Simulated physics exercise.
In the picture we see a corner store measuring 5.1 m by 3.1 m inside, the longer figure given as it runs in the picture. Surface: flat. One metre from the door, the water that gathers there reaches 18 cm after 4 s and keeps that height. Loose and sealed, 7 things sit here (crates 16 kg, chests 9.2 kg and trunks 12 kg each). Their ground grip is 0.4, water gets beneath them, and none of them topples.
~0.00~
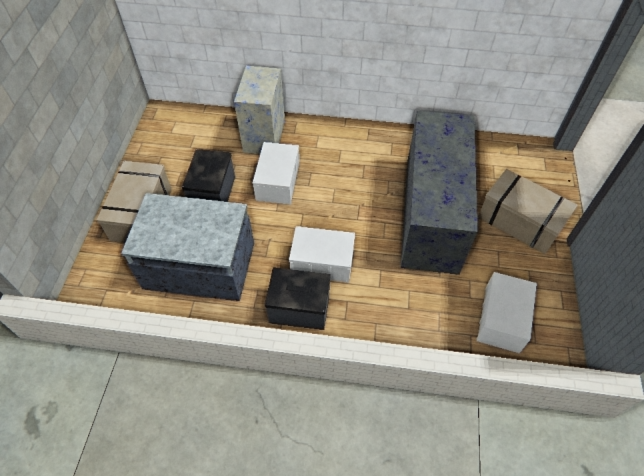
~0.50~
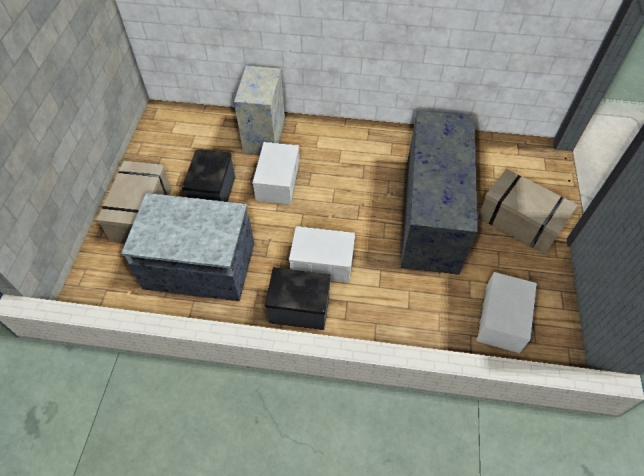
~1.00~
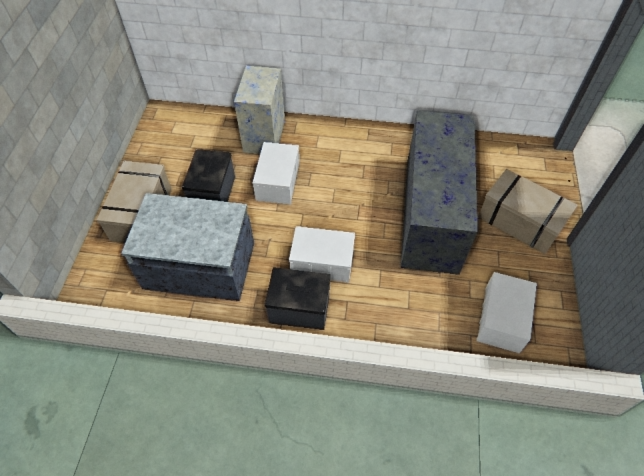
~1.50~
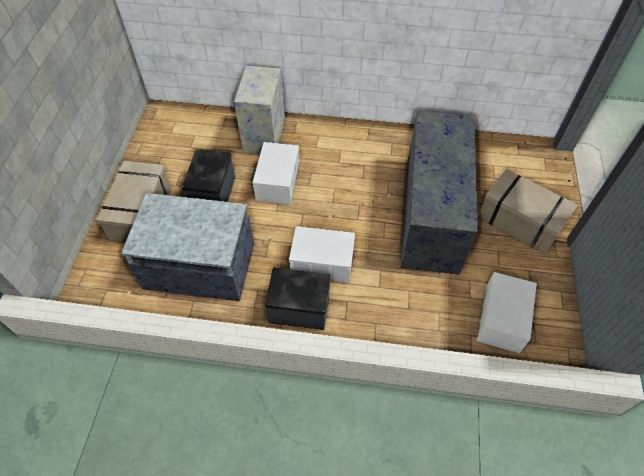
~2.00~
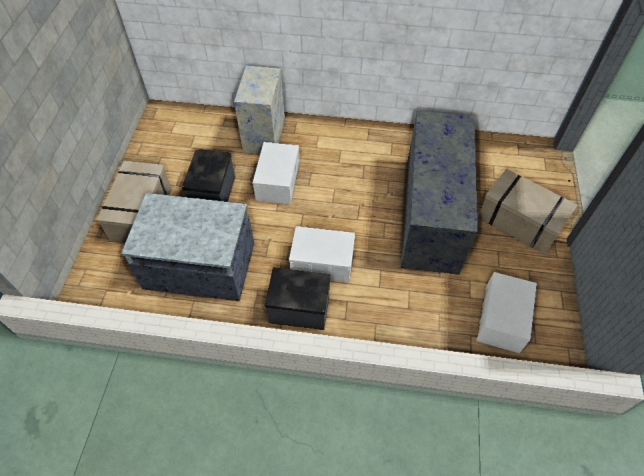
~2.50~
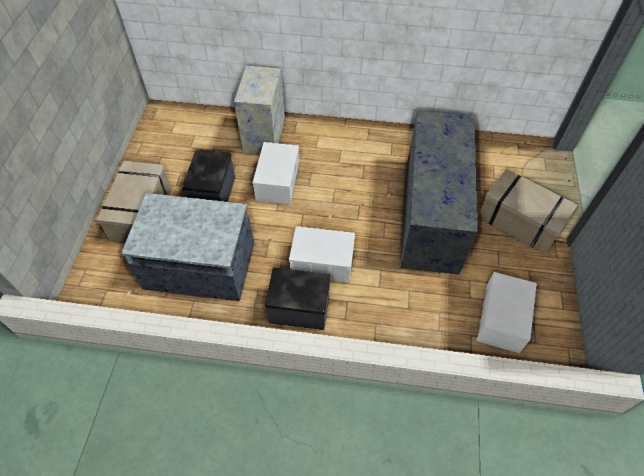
Corner store with wooden floor, boxes standing still as greenish water spreads outside, then creeps in at the right-hand doorway.
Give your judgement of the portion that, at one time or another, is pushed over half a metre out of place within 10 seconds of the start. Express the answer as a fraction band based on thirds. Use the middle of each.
The band is under one third.
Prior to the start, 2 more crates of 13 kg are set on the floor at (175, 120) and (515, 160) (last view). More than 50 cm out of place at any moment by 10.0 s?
Note: Item 1 stays inside the limit; item 2 exceeds the limit.
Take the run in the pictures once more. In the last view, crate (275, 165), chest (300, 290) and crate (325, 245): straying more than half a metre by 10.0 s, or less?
In turn: Below the mark, below the mark, below the mark.
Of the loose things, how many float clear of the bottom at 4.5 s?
At that instant the tally stands at 0.
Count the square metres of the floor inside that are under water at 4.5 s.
Wet: Near 3.0 m2.
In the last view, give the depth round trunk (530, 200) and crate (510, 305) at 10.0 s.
Close to 11 and 13 centimetres.
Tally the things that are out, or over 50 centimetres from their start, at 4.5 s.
At that time I count 1.
After 3.5 s 0 of 7 are over 50 cm from their spots; 0 afloat.
After 4.5 s 1 of 7 are over 50 cm from their spots; 0 afloat.
After 7.0 s 1 of 7 are over 50 cm from their spots; 2 afloat.
After 10.0 s 1 of 7 are over 50 cm from their spots, and 1 have been at some point; 4 afloat.
